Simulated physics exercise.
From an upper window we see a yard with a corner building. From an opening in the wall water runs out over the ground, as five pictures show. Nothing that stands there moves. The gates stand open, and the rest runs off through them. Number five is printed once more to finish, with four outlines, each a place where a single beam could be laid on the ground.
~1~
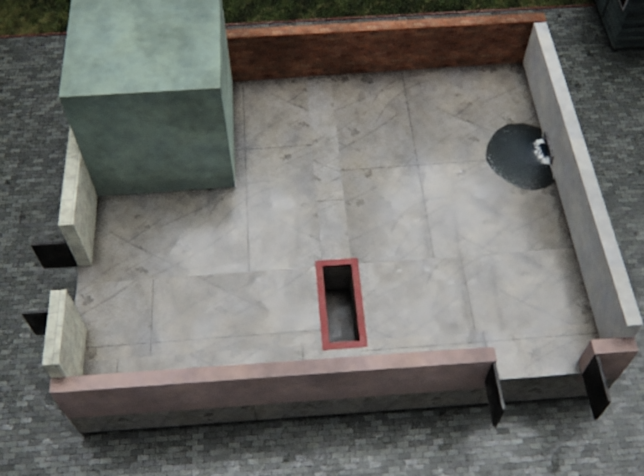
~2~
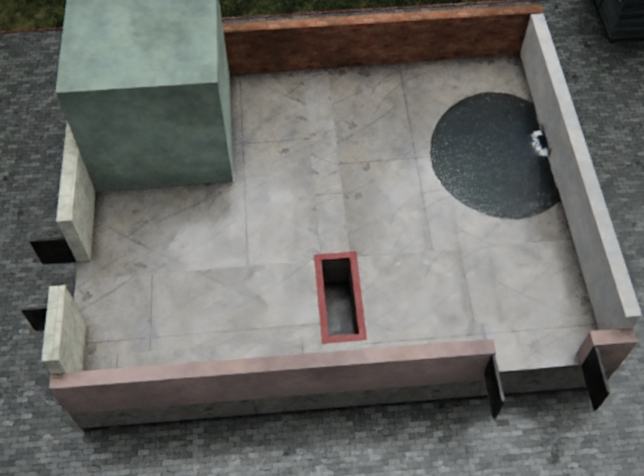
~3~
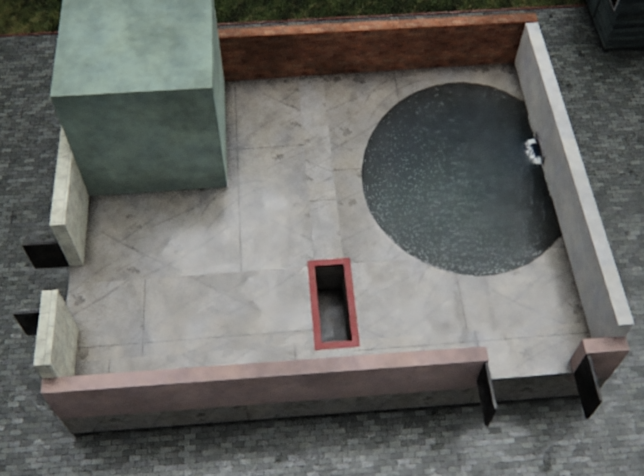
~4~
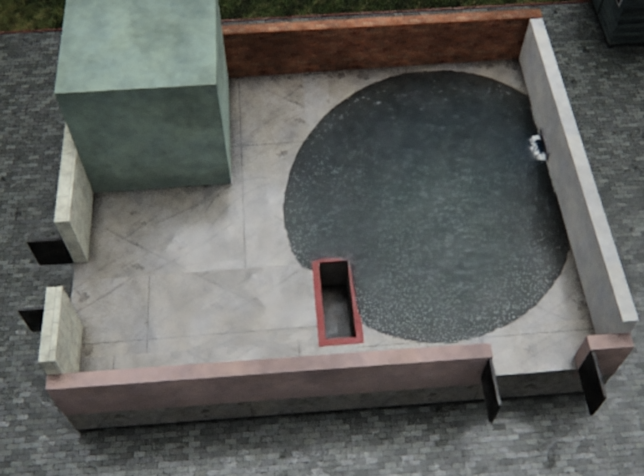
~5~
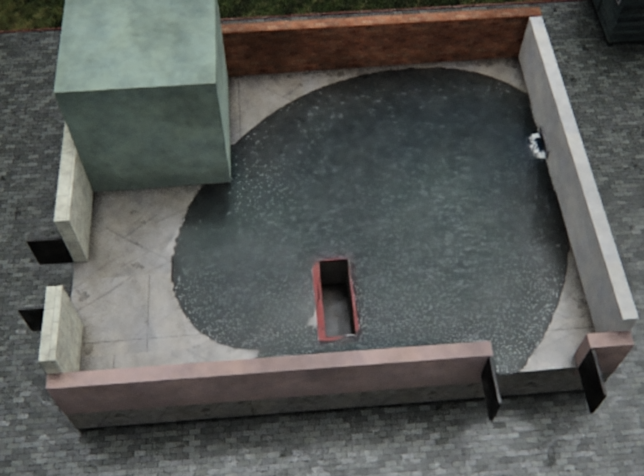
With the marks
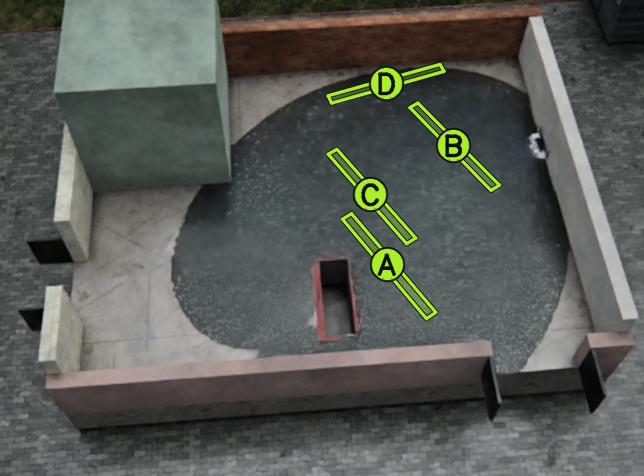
Dark water spreading from the right wall across a pale walled yard, reaching the red-rimmed gully and surrounding it.
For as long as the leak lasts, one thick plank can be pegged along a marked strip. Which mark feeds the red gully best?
Take D.
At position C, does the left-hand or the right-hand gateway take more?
The left gate.
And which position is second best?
C it is.
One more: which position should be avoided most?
That is position A.
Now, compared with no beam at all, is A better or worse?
Worse.
On the marked copy, A from (347, 216) to (431, 315); B from (413, 105) to (495, 187); C from (332, 151) to (411, 240); D from (329, 99) to (442, 67).
With A, about 10 % of the stream goes into the red gully, about 86 % out by the gates.
With B, about 16 % of the stream goes into the red gully, about 78 % out by the gates.
With C, about 21 % of the stream goes into the red gully, about 73 % out by the gates.
With D, about 32 % of the stream goes into the red gully, about 64 % out by the gates.
